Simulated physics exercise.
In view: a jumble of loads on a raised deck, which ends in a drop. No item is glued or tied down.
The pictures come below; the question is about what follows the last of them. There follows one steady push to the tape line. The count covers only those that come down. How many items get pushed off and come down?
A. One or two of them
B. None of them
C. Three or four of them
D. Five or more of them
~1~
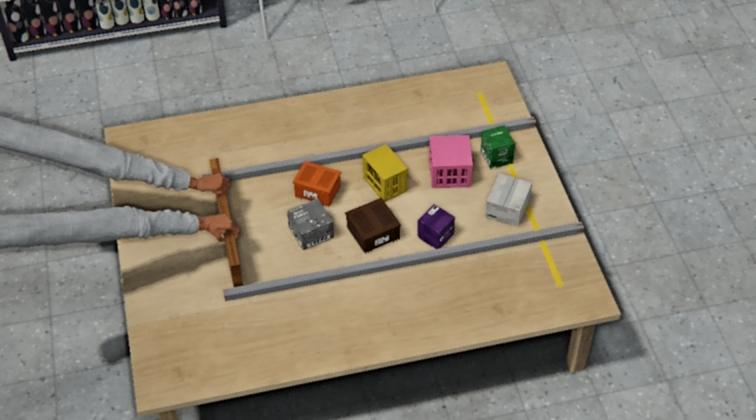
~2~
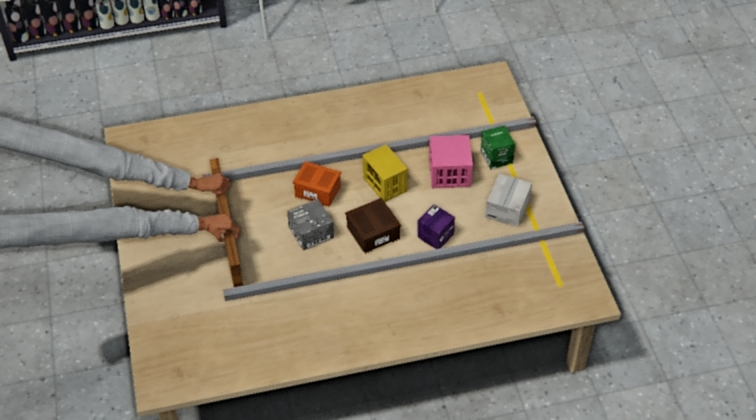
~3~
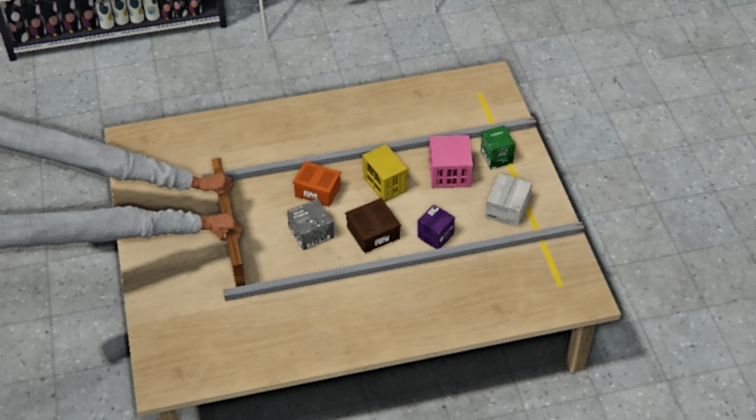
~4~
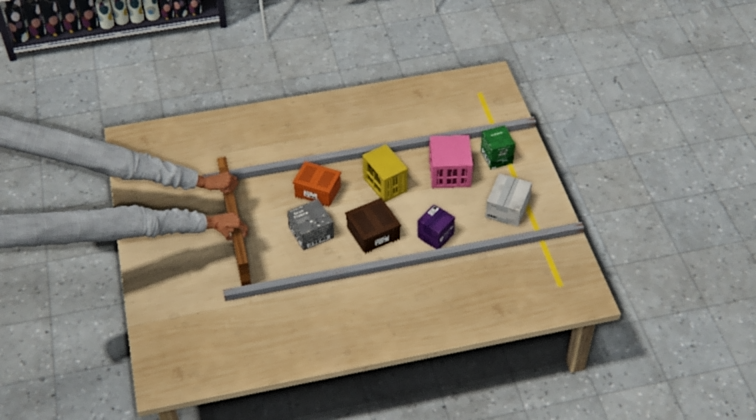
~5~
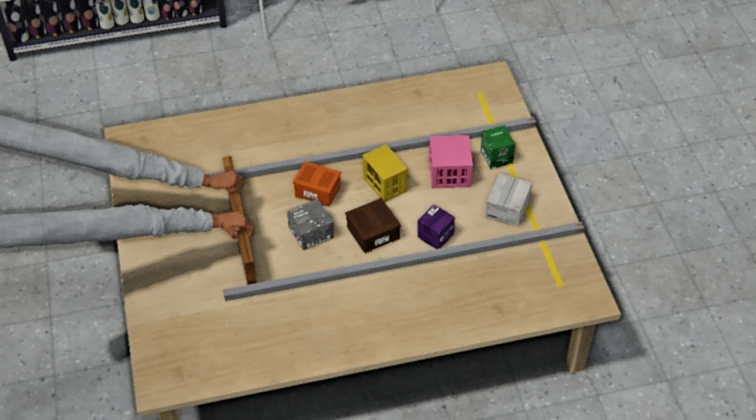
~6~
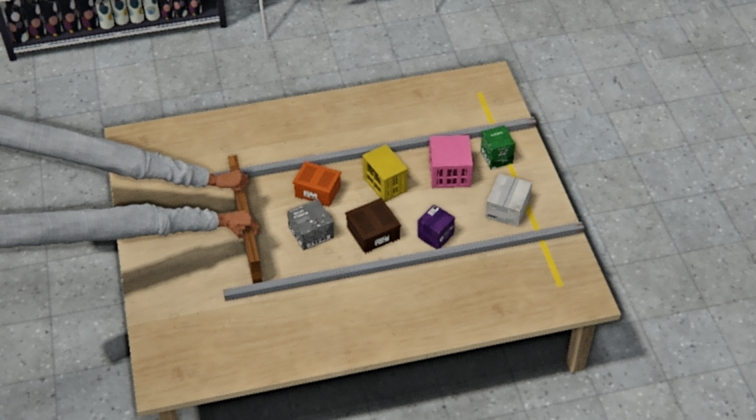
Option D: Five or more of them.
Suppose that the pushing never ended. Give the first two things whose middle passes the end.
The green box goes first and the white box follows.
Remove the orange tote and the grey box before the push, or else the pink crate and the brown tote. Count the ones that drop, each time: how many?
You'd get 4 in the first case and 3 in the second one.
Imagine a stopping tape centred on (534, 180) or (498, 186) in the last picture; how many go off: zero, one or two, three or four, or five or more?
For each place: More than four; 3 or 4.
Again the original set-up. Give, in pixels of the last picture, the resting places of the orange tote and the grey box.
Answer: First (521, 138), after that (540, 185).
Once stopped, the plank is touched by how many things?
It's touching 2 at the end.
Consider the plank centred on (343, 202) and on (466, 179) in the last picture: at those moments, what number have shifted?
Note: First position 5; second position 8.
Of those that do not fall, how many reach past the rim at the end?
So the number is 0.
Soon after, none off yet; green box at rest near (498, 148); white box at rest near (509, 200); pink crate at rest near (451, 162).
In the end, the number that fall off is five or more; gone, brown tote, yellow crate, purple parcel, pink crate, white box and green box.
